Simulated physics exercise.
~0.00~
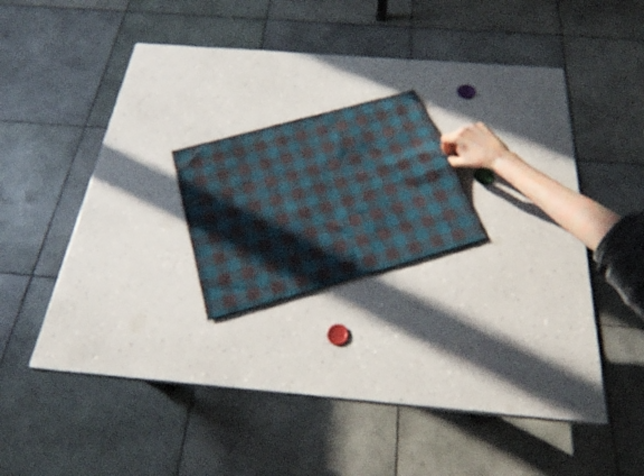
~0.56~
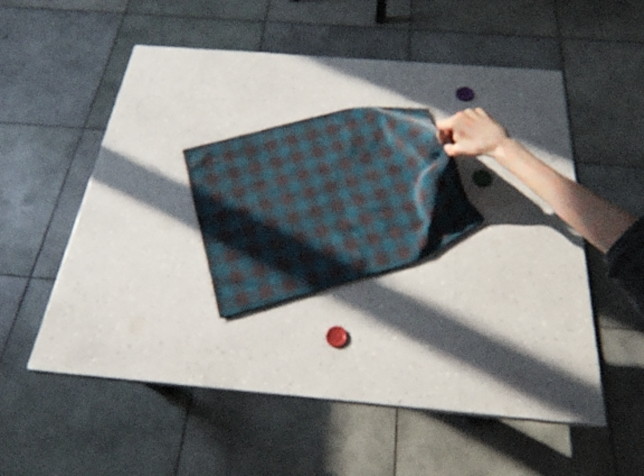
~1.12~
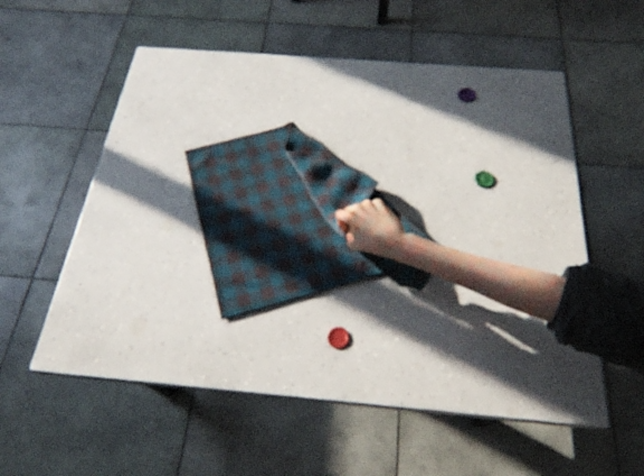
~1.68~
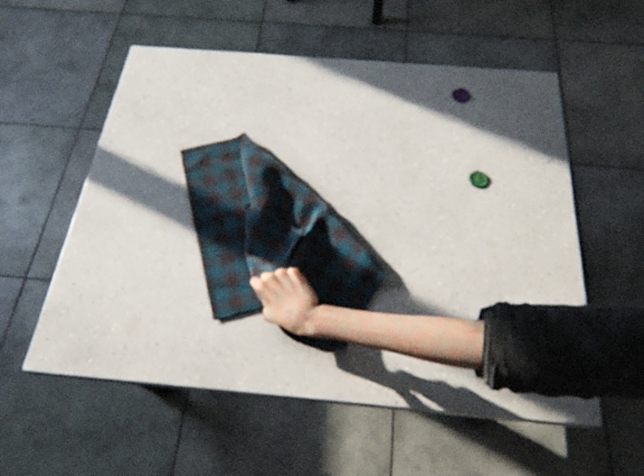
A hand and forearm in a dark sleeve reach in from the right over a pale kitchen table, seen from above by a slightly swaying camera. A blue-green and brown checked tea towel lies flat near the middle, with a red lid below it, a purple badge at the upper right and a green cap beneath the badge, by the towel's right edge. The hand pinches the towel's right side and lifts it, then draws it left and down, folding the cloth over itself and leaving the green cap clear. Finally the hand lowers the bunched fold near the front, where it hides the red lid, while the cap and badge stay uncovered.
